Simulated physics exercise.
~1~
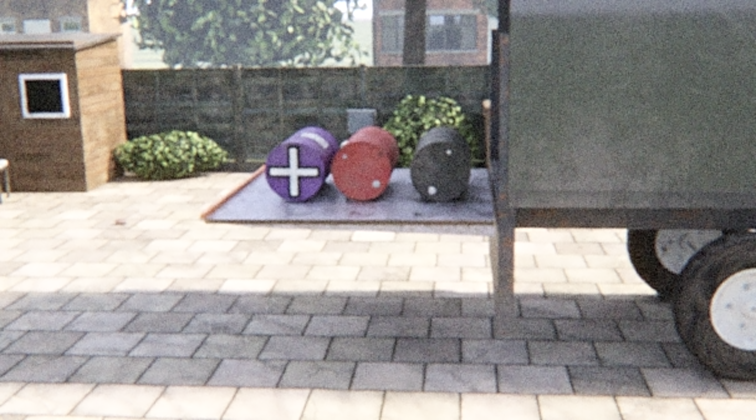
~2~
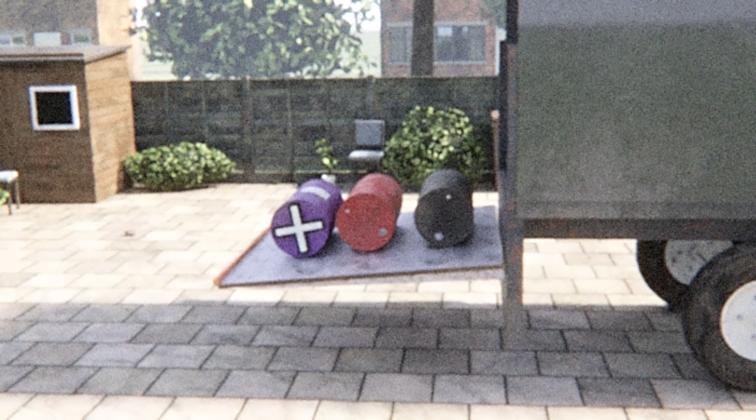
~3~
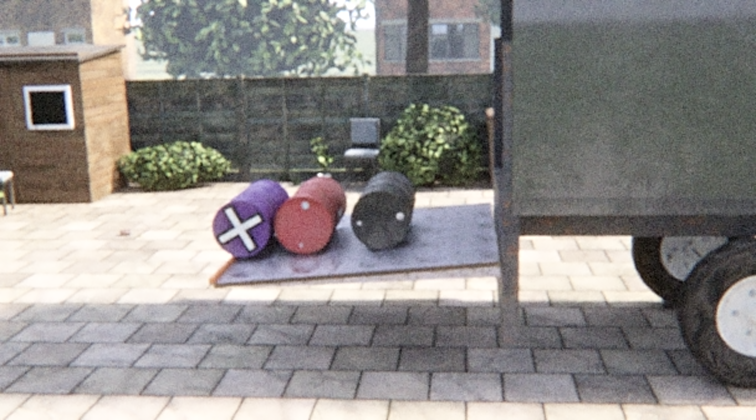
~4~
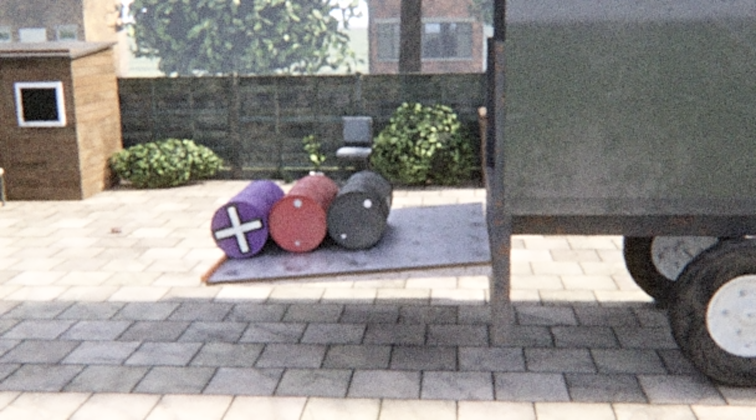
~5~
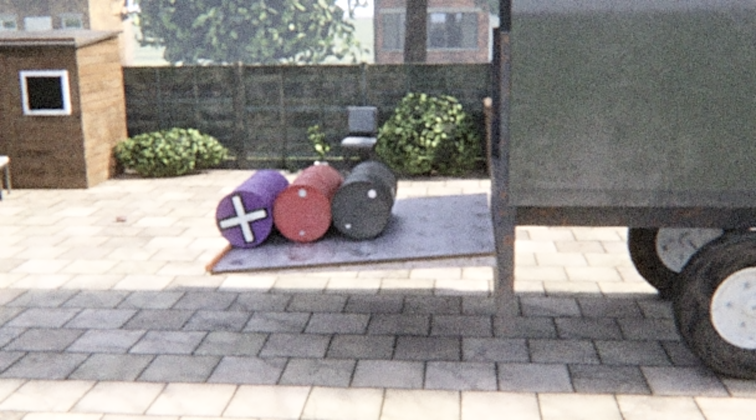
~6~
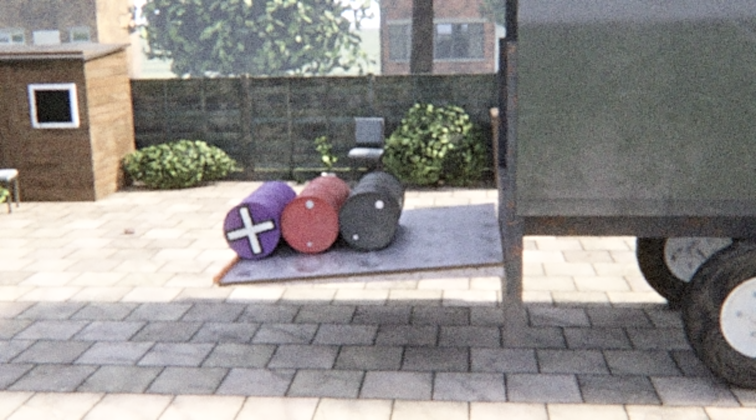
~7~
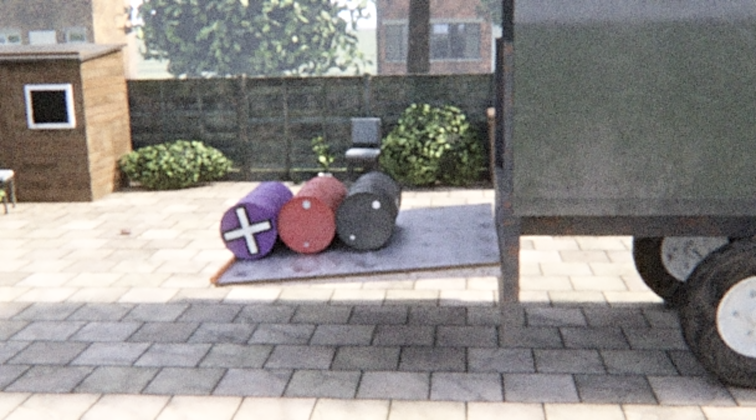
Three drums, purple, red and black, sat on a lorry's lowered tail-lift until the plate tipped down and they rolled left towards its outer edge, where they stopped bunched together and stayed on the sloping plate, the purple one nearest the edge.
